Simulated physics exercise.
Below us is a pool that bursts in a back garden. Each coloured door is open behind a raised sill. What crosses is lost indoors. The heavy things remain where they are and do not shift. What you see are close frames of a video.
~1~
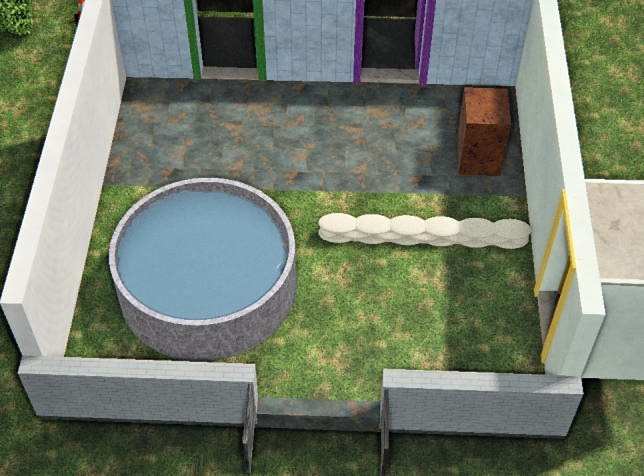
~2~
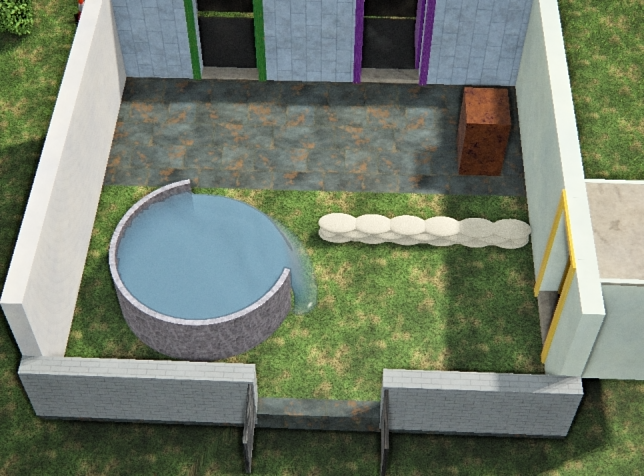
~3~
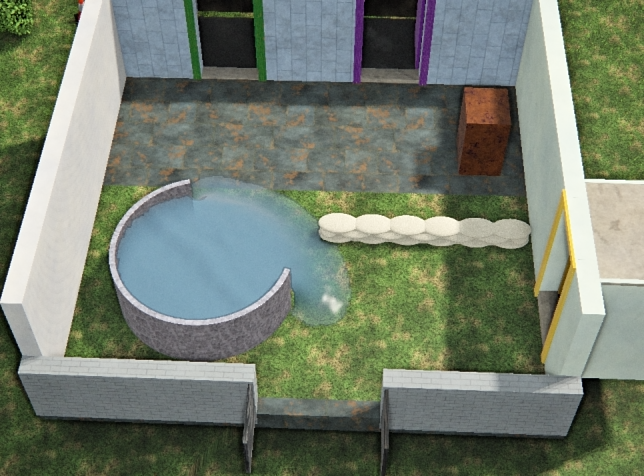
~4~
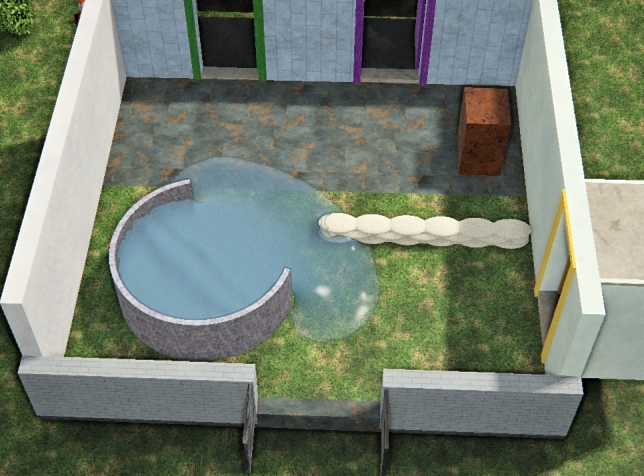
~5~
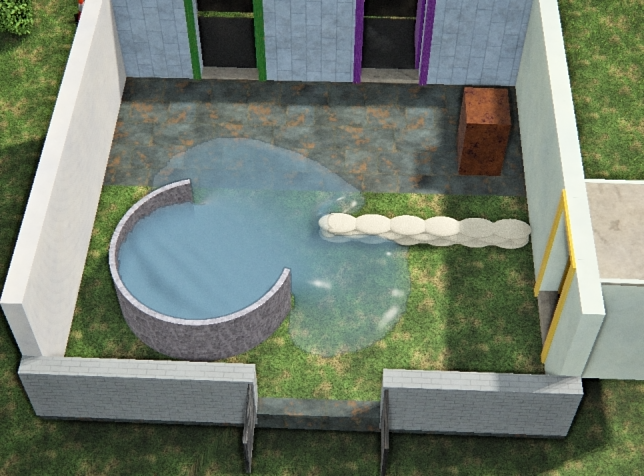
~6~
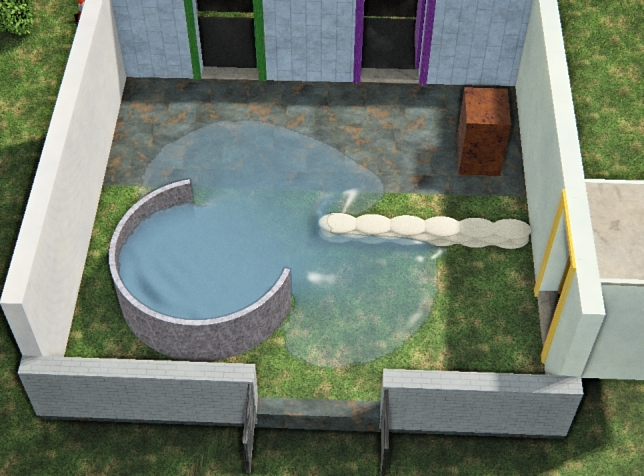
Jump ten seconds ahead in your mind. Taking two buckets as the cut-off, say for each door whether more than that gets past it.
In order: Green door: More than two buckets; yellow door: Two buckets or fewer; purple door: More than two buckets.
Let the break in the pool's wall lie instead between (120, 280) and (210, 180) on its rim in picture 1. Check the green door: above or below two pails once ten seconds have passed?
Note: Green door admits more.
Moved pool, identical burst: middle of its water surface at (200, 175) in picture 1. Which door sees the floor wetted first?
That would be the green door.
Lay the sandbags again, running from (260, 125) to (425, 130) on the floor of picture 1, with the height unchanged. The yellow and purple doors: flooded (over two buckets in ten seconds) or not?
Well, yellow door doesn't reach the mark and purple door doesn't reach the mark.
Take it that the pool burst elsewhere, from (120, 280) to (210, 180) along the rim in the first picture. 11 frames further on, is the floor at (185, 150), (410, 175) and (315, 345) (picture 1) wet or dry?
Point by point: Soaked; unwetted; unwetted.
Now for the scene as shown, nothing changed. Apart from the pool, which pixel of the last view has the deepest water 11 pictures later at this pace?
Check roughly (300, 87).
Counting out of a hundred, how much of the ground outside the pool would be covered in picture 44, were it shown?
About 90 per cent.
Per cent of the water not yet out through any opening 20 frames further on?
Roughly 92 percent.
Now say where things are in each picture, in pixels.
In the first frame, the round pool at (203, 251) is whole and still.
In the second frame, the front is at (306, 308), out from the gap on the round pool's far side.
In the third frame, the front is at (328, 320), out from the gap on the round pool's far side.
In the fourth frame, water pours out on the round pool's far side and has run to (351, 328).
In the fifth frame, the front is at (175, 159), out from the gap on the round pool's far side.
In the sixth frame, the front is at (421, 315), out from the gap on the round pool's far side.
A moment on, water covers 60 % of the floor; the green door under two buckets in, the yellow door not reached, the purple door not reached.
Next, water covers 75 % of the floor; the green door over two buckets in, the yellow door under two buckets in, the purple door over two buckets in.
Then, water covers 80 % of the floor; the green door far over two buckets in, the yellow door under two buckets in, the purple door far over two buckets in.
Later, water covers 90 % of the floor; the green door far over two buckets in, the yellow door under two buckets in, the purple door far over two buckets in.
In the end, water covers 95 % of the floor; the green door far over two buckets in, the yellow door under two buckets in, the purple door far over two buckets in.
